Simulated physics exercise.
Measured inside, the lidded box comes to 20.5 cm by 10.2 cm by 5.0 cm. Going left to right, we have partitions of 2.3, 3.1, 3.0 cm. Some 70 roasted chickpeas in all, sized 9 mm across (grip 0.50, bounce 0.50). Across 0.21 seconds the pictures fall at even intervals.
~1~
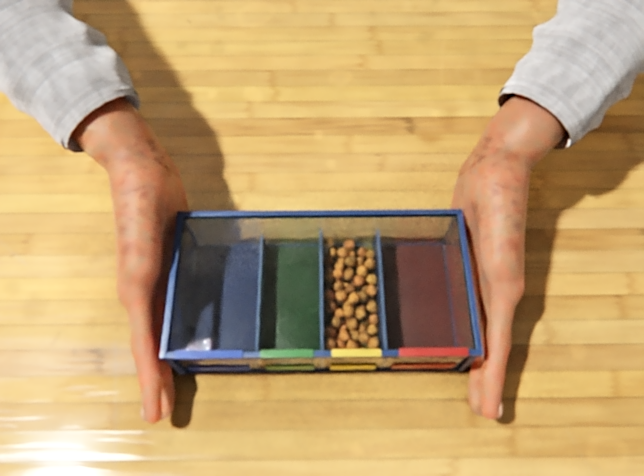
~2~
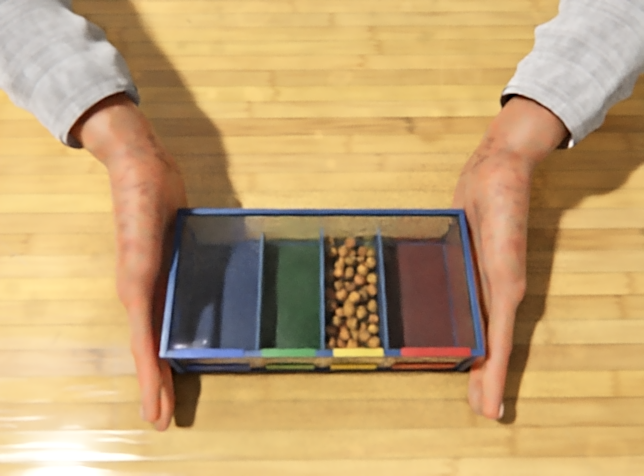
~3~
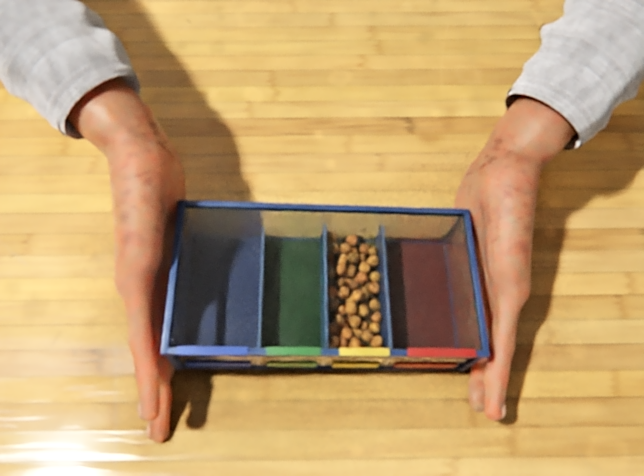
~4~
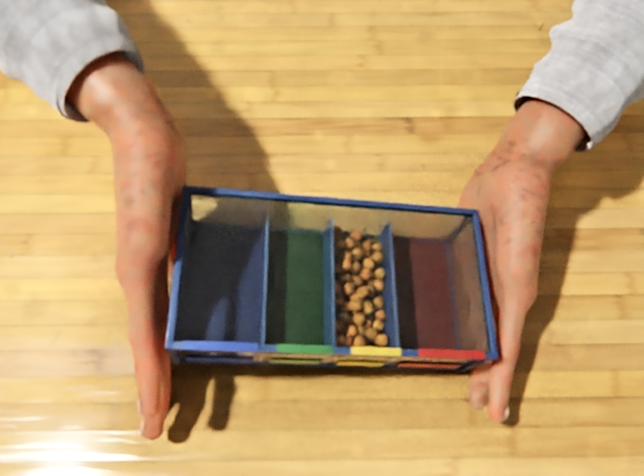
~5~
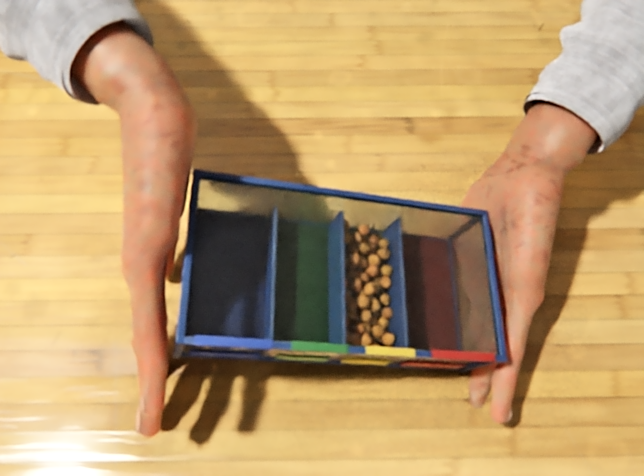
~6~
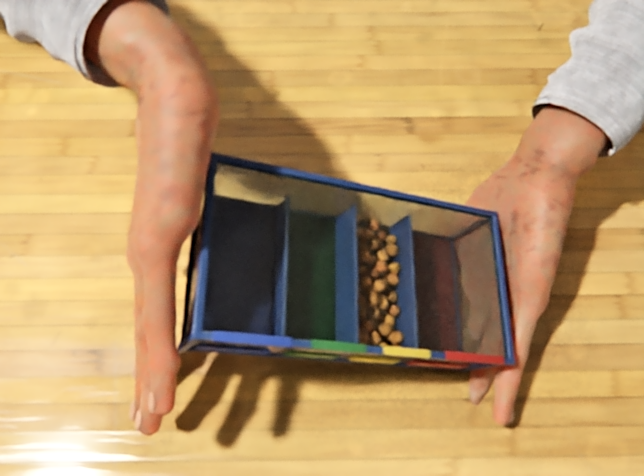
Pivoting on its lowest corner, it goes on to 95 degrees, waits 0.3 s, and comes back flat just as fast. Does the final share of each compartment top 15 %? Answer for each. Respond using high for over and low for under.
Red high, blue low, green low, yellow high.
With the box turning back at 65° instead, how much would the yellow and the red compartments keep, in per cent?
You'd find yellow with 100 % and red with 0 %.
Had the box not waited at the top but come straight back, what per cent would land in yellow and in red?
Yellow 45, red 55.
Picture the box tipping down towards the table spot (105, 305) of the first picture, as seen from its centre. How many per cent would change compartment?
My guess is roughly 55 percent.
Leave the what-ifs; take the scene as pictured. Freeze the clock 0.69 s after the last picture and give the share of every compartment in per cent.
Shares - red: 50; blue: 0; green: 0; yellow: 50.
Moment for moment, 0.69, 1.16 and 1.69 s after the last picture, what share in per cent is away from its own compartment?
In order: 50, then 60, then 60.
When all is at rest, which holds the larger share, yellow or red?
More settles in the red compartment.
Then, 0.69 s after the last picture, tilt 95 degrees; red 50 %, yellow 50 %.
Then, 1.16 s after the last picture, tilt 50 degrees; red 60 %, yellow 40 %.
Then, 1.69 s after the last picture, tilt 0 degrees; red 60 %, yellow 40 %.
In the end, red 60 %, blue 0 %, green 0 %, yellow 40 %.
